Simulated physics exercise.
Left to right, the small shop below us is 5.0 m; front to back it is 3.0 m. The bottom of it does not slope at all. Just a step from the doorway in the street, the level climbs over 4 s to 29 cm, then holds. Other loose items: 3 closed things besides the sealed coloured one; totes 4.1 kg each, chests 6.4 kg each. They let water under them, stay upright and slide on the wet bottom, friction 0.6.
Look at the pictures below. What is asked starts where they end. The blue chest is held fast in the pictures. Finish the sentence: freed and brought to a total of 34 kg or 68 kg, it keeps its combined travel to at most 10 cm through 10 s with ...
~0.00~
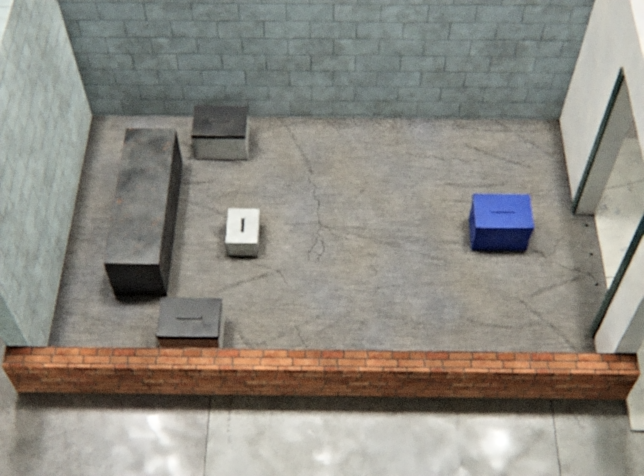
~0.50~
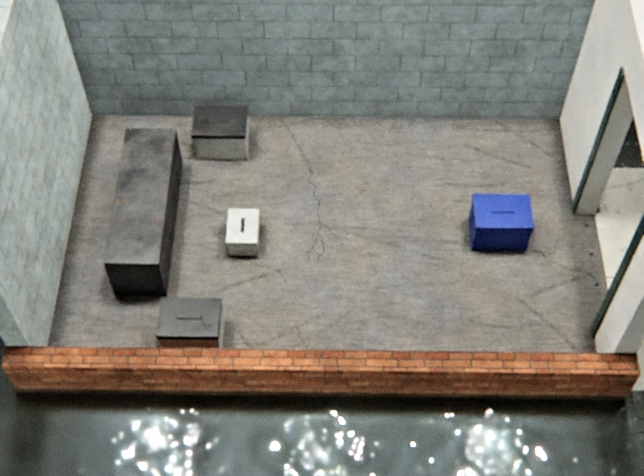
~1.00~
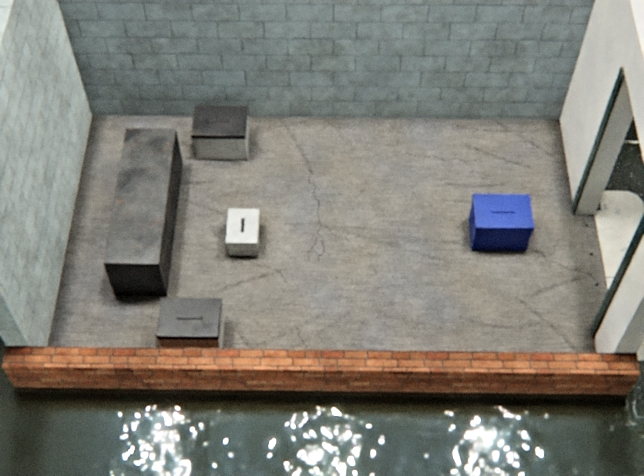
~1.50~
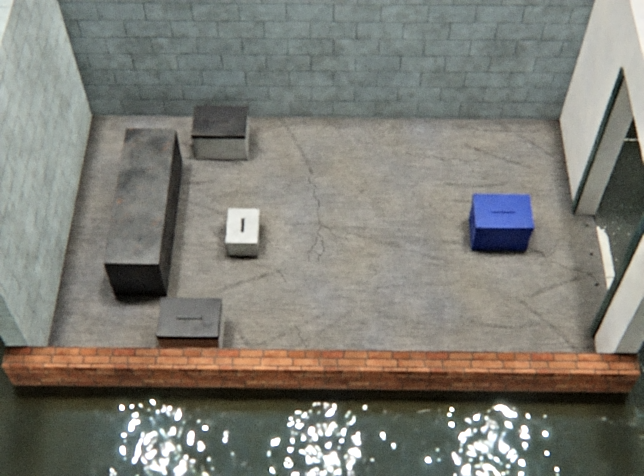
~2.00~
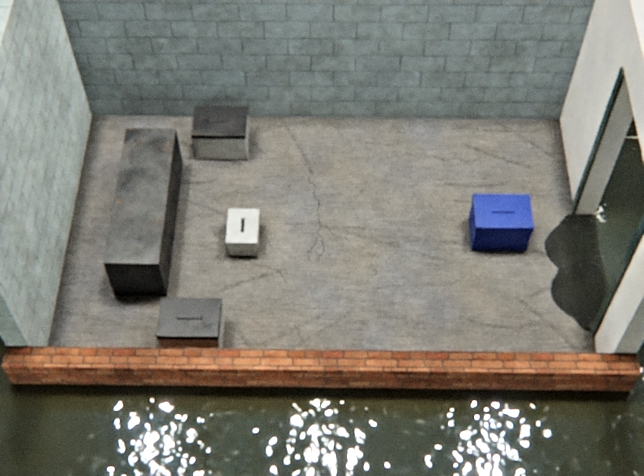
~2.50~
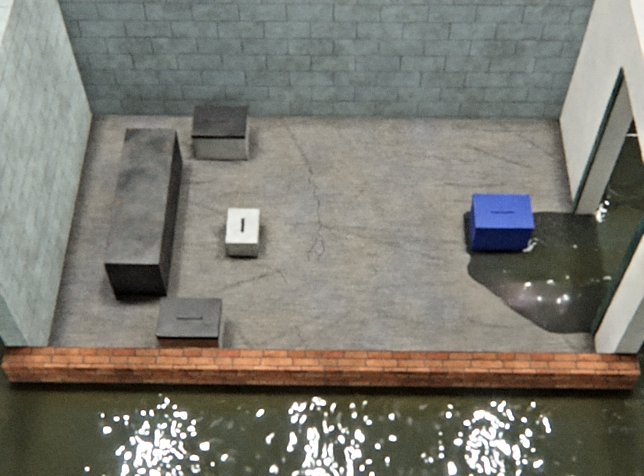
It does so with only the 68 kg total.
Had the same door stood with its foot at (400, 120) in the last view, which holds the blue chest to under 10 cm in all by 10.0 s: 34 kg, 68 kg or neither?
The big mass is needed.
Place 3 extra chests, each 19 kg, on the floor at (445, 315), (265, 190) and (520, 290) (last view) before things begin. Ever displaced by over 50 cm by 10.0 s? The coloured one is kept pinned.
In the order given, beyond the mark, then beyond the mark, and last beyond the mark.
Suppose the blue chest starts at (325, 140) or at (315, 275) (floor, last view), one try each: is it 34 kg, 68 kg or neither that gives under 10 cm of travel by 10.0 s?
Well, at the first spot you need the heavier weight, and at the second either weight will do.
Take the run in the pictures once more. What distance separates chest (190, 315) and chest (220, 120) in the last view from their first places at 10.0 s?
They've ended up 250 cm and 10 cm away, in that order.
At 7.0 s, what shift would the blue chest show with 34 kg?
50 cm.
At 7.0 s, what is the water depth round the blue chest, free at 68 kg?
About 8 cm.
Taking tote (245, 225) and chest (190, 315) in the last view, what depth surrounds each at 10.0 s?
Around 17 cm and 21 cm.
After 3.5 s the blue chest would be 0 cm from its start with 34 kg and 0 cm from its start with 68 kg; 7 cm of water round it then.
After 4.5 s the blue chest would be 8 cm from its start with 34 kg and 0 cm from its start with 68 kg; 8 cm of water round it then.
After 7.0 s the blue chest would be 48 cm from its start with 34 kg and 0 cm from its start with 68 kg; 8 cm of water round it then.
After 10.0 s the blue chest would be 69 cm from its start with 34 kg and 0 cm from its start with 68 kg; 10 cm of water round it then.
